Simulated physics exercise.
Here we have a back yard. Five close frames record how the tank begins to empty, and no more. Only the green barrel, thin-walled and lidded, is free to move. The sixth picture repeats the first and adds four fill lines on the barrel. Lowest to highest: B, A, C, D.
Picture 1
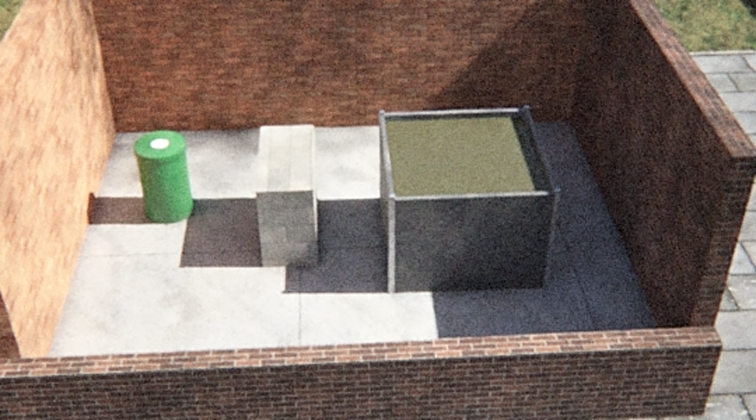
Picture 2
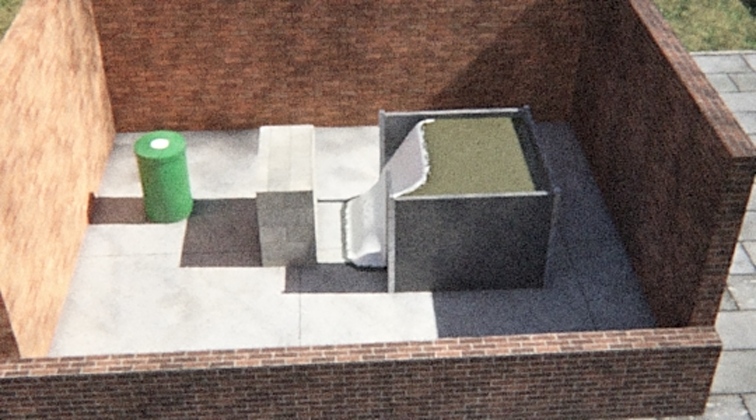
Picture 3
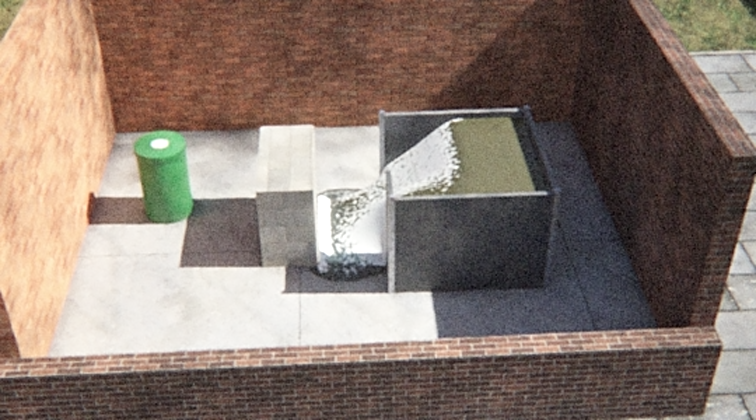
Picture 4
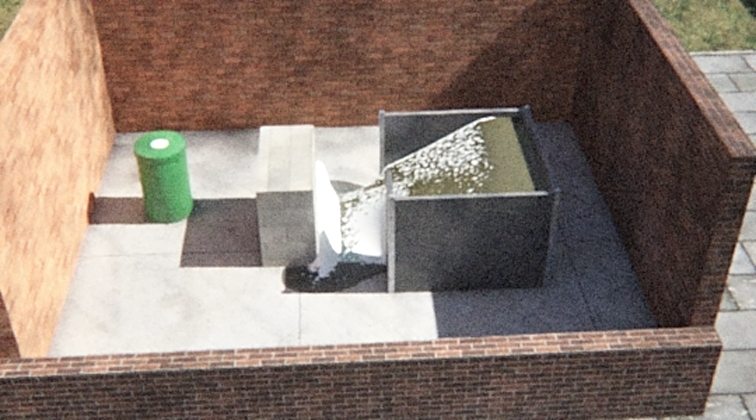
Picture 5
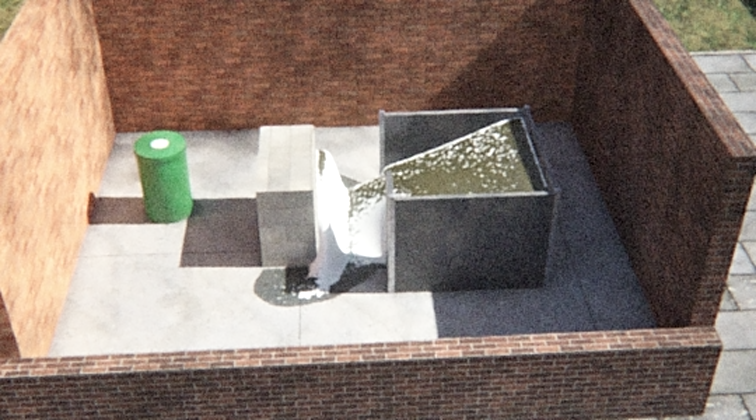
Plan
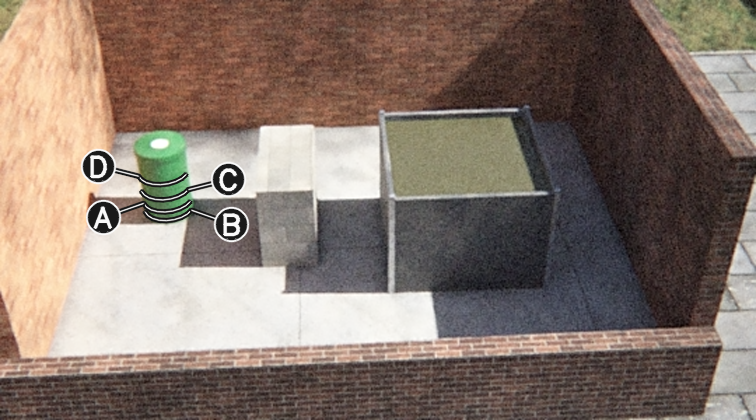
In a brick-walled back yard, a green barrel stands to the left of a pale block and a full, dark-sided tank. Water pours from the tank's left side, turns white and choppy, and climbs against the block, then begins spreading over the paving near its base while the barrel stays still.
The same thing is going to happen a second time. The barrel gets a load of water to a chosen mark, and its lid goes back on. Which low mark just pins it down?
Take A.
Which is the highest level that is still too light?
That would be B.
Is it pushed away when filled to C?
No, that is safe.
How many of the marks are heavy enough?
Three of them.
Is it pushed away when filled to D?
No, not at all.
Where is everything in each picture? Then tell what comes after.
The first frame shows lid of the green barrel at (159, 144); tank full, its middle at (464, 157).
In the second frame, water covers 2 % of the ground, mostly out of sight from here.
In the third frame, 5 % of the ground under water, its edge towards the barrel at (324, 265).
In the fourth frame, 6 % of the ground under water, its edge towards the barrel at (294, 276).
The fifth frame shows lid of the green barrel at (159, 144); 8 % of the ground under water, its edge towards the barrel at (282, 277).
In white, A at (165, 212); B at (166, 220); C at (163, 199); D at (160, 184); from the bottom up B, A, C, D.
With A, it does not move.
With B, it is pushed about its own width away.
With C, it does not move.
With D, it does not move.
